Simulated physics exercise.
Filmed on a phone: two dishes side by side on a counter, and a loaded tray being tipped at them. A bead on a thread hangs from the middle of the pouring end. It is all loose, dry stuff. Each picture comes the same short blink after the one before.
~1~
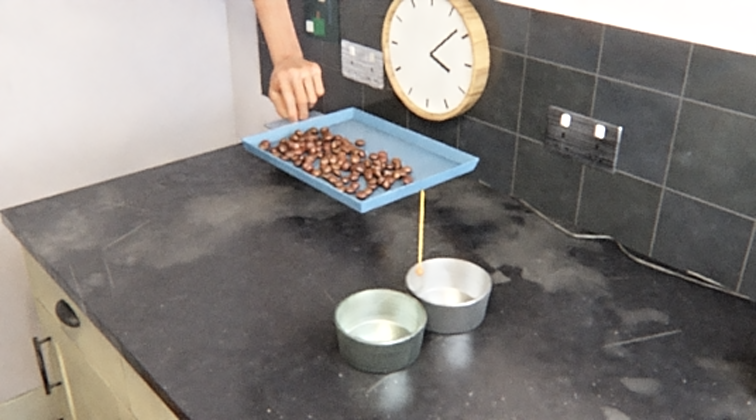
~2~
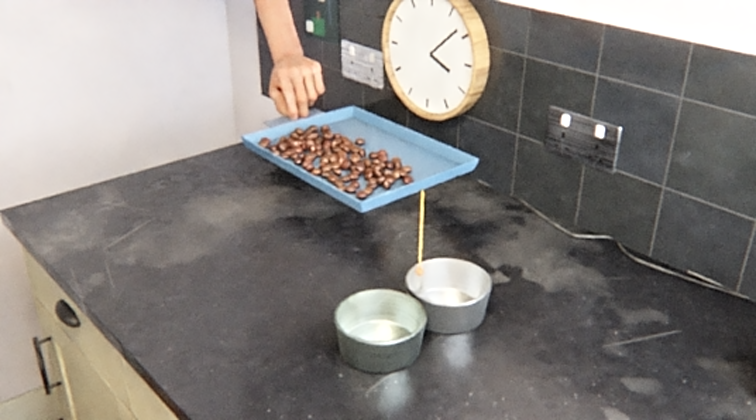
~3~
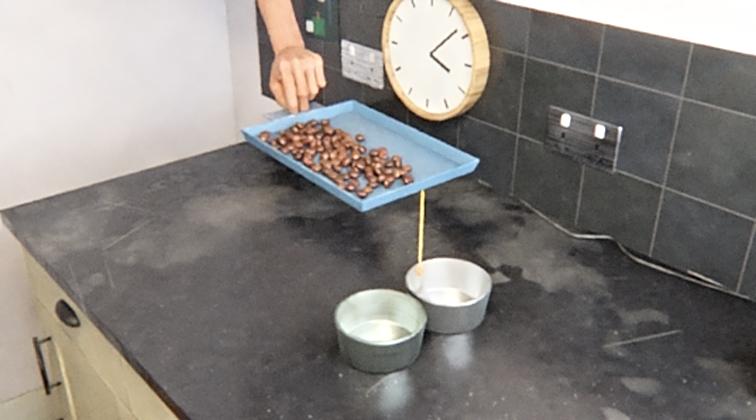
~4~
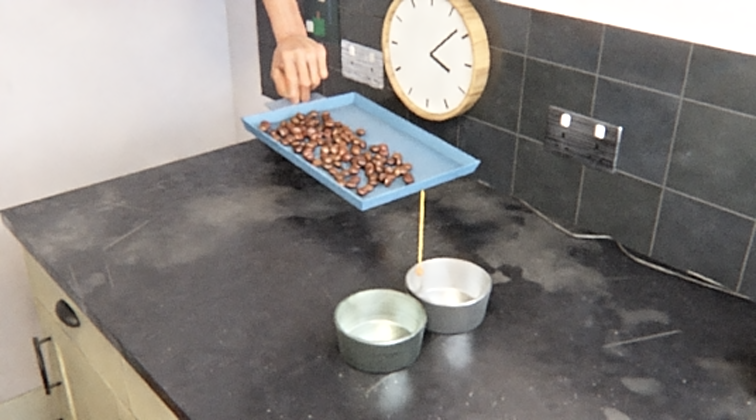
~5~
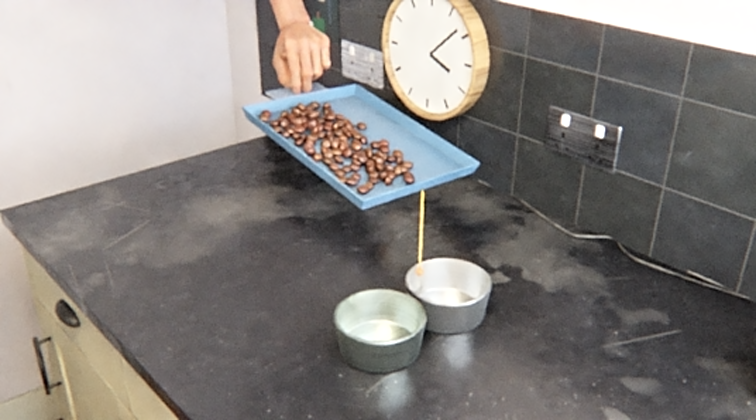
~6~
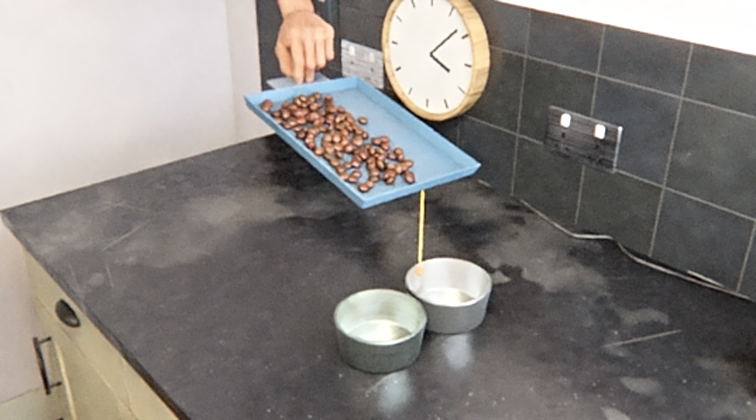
A blue tray loaded with small brown pieces hovered over a dark counter near two round dishes, and a hand slowly raised its far end, tilting it slightly more toward the right front corner.
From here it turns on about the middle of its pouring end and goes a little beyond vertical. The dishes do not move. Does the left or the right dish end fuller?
More goes to the right dish.
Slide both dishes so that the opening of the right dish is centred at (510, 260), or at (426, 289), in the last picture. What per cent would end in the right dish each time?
Near 30 % and 40 %.
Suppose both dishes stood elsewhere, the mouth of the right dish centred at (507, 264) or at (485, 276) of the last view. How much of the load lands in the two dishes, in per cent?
Roughly 80 per cent, and 90 per cent.
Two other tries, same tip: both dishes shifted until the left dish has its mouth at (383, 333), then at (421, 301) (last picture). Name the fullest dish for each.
One: The right one. Two: The right one.
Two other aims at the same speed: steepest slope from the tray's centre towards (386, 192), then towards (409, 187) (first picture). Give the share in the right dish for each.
In turn 10 and 30 in a hundred.
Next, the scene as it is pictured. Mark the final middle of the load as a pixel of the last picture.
Roughly at (463, 308).
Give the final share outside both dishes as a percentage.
Near 40 %.
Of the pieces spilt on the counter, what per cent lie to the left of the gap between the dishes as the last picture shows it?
Close to 0 per cent.
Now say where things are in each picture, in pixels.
The first frame shows corners of the pouring end (362, 200) and (474, 158), level; middle of the load (334, 157), flat chocolate drops; left dish (410, 349); right dish (478, 311); bead on its thread (420, 272).
The second frame shows corners of the pouring end (362, 200) and (474, 159), level; middle of the load (335, 156).
The third frame shows corners of the pouring end (363, 200) and (474, 160), tipped barely, lowest at the right corner; middle of the load (335, 152).
The fourth frame shows corners of the pouring end (363, 199) and (474, 161), tipped a little, lowest at the right corner; middle of the load (335, 146).
The fifth frame shows corners of the pouring end (364, 198) and (475, 162), tipped a little, lowest at the right corner; middle of the load (336, 140).
The sixth frame shows corners of the pouring end (365, 197) and (475, 164), tipped a little, lowest at the right corner; middle of the load (337, 135); left dish (410, 349); right dish (478, 311).
Just after the last frame, tray tipped steeply; almost all on the tray; about a tenth in the air.
A moment on, tray tipped right over; roughly half on the tray; just a few in the left dish; roughly a quarter in the right dish; roughly a quarter outside both; about a tenth in the air.
Further on, tray tipped past a quarter turn; just a few in the left dish; roughly two thirds in the right dish; roughly a third outside both.
When it is over, tray tipped past a quarter turn; just a few in the left dish; roughly two thirds in the right dish; roughly a third outside both.
